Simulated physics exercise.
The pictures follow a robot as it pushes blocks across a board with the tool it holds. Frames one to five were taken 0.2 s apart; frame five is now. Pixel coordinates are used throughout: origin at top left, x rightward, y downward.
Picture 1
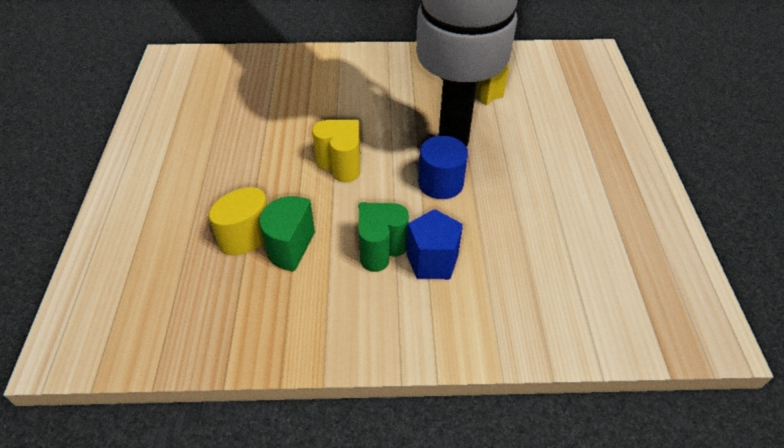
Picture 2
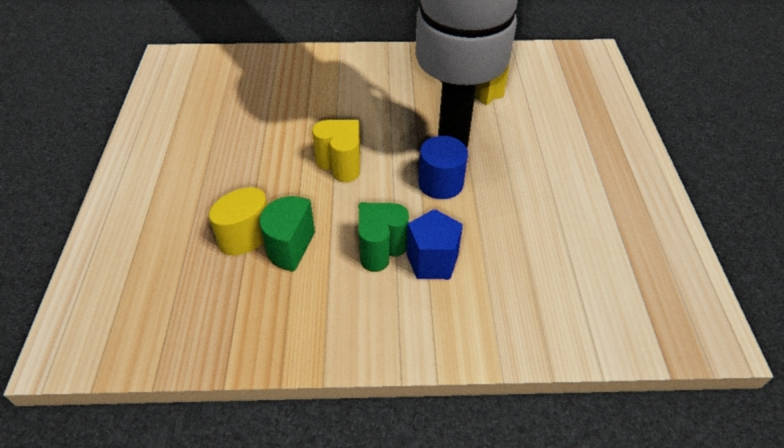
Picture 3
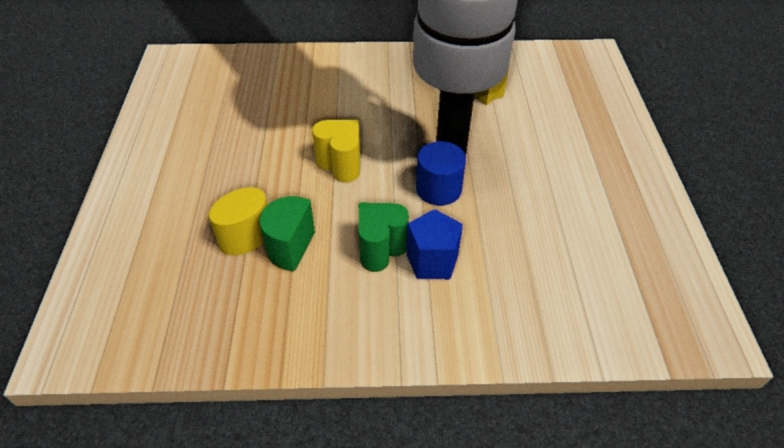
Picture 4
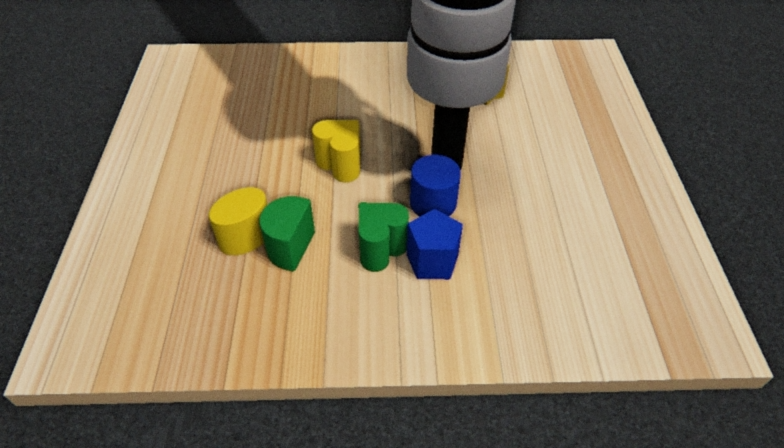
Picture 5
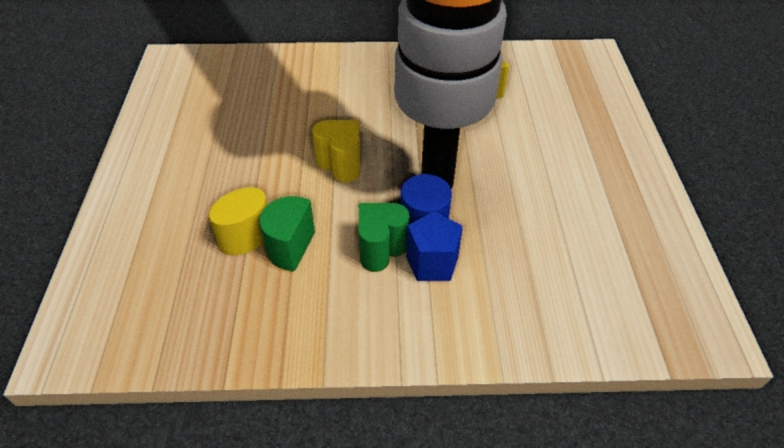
A robot arm pushes the blue cylinder toward the blue pentagon and green heart-shaped block.
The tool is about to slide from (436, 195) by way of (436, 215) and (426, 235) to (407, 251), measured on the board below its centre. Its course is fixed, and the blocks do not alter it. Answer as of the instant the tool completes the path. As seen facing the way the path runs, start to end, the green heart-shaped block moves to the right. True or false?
True.
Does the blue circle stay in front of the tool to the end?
Yes, it checks out.
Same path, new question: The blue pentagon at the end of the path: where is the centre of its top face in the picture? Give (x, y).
Its top middle is near (436, 283).
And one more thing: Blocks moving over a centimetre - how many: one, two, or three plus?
Put simply, three or more blocks are moved more than 1 cm.
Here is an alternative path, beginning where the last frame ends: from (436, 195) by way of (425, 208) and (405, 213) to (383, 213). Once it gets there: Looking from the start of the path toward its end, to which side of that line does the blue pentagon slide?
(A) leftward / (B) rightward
Choice A: Leftward.
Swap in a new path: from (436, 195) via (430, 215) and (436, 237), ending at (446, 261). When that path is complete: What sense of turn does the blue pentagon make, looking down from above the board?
Counter-clockwise, from overhead.
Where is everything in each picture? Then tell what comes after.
In the first picture, tool's lower end at (453, 142); green heart-shaped block at (380, 219); blue circle at (444, 151); blue pentagon at (436, 230).
In the second picture, tool at (453, 144); blocks still.
In the third picture, tool at (451, 152); blue circle at (442, 157).
In the fourth picture, tool at (446, 165); blue circle at (436, 171).
In the fifth picture, tool at (437, 184); green heart-shaped block at (380, 219); blue circle at (426, 191); blue pentagon at (436, 232).
On the path given first. Halfway along, tool at (433, 214); green heart-shaped block at (362, 231), turned 40° clockwise; blue circle at (417, 224); blue pentagon at (436, 266), turned 30° anticlockwise.
At the end, tool at (407, 240); green heart-shaped block at (345, 242), turned 95° clockwise; blue circle at (394, 254); blue pentagon at (436, 283), turned 80° anticlockwise.
